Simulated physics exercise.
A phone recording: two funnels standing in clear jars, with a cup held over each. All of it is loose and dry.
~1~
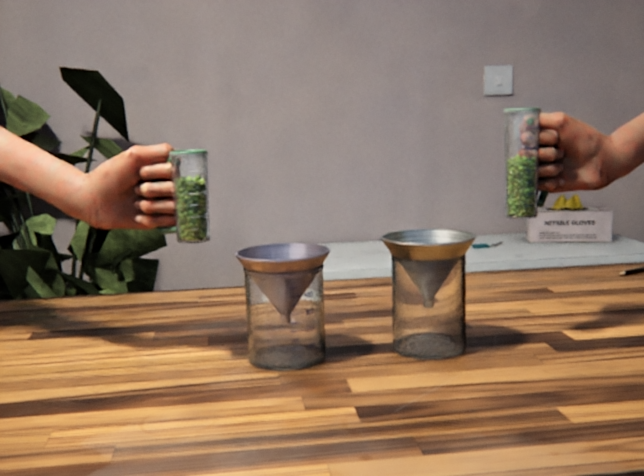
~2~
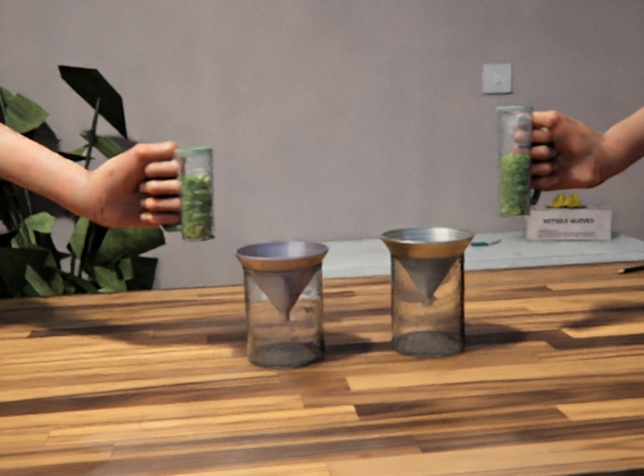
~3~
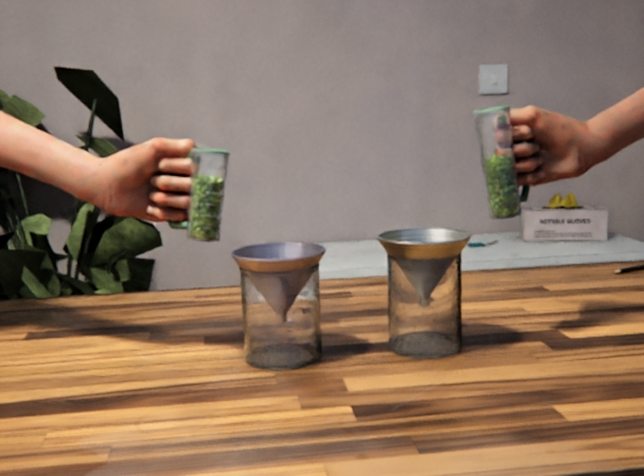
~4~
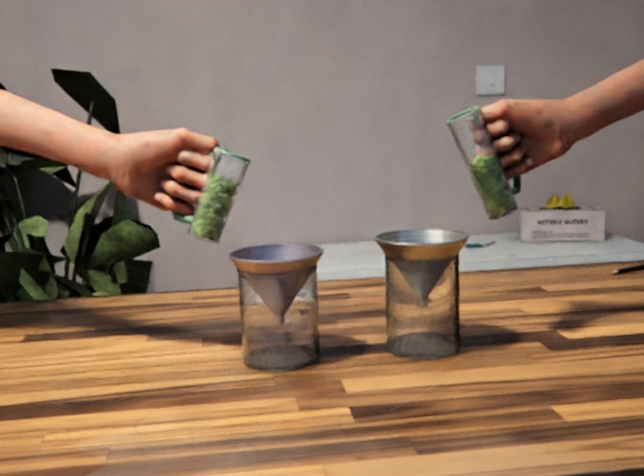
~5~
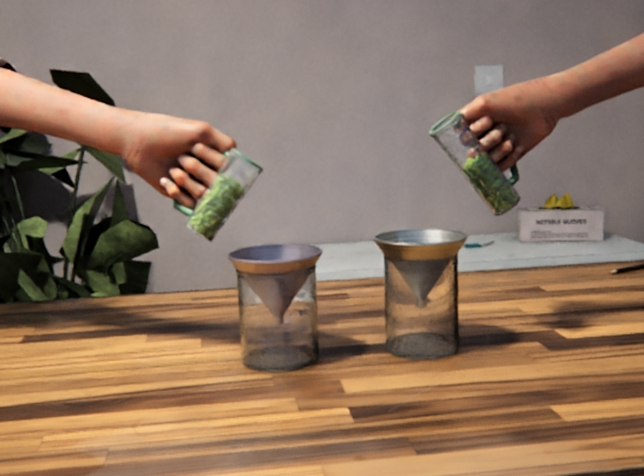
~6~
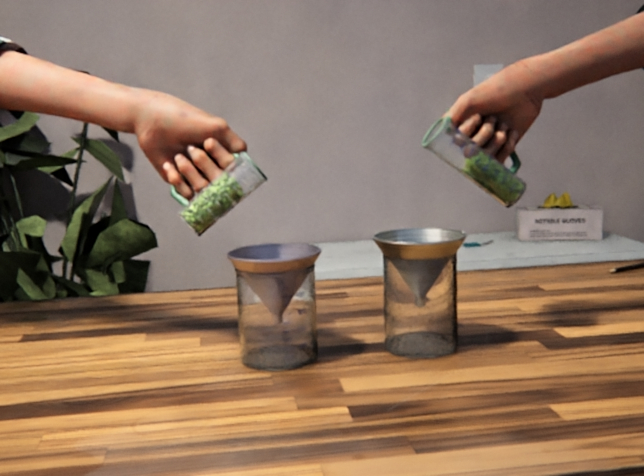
On a wooden table, two metal funnels stand in clear jars while a hand on each side holds a clear cup of green pieces; both hands move inward and steadily tilt the cups toward each other above the funnels.
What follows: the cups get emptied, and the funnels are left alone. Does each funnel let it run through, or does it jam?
Result: Left: The outlet will get obstructed; right: The outlet will get obstructed.
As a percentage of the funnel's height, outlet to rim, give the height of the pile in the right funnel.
Around 70 per cent.
Then, 0.26 s later than the last frame, left, every one still in the cup; right, every one still in the cup.
Then, 0.60 s later than the last frame, left, every one still in the cup; right, every one still in the cup.
Then, 0.96 s later than the last frame, left, the larger part still in the cup, roughly a quarter in or over the funnel; right, almost all still in the cup, about a tenth in or over the funnel.
When it is over, left, almost all stuck in the funnel, just a few down in the jar; right, almost all stuck in the funnel, just a few down in the jar.
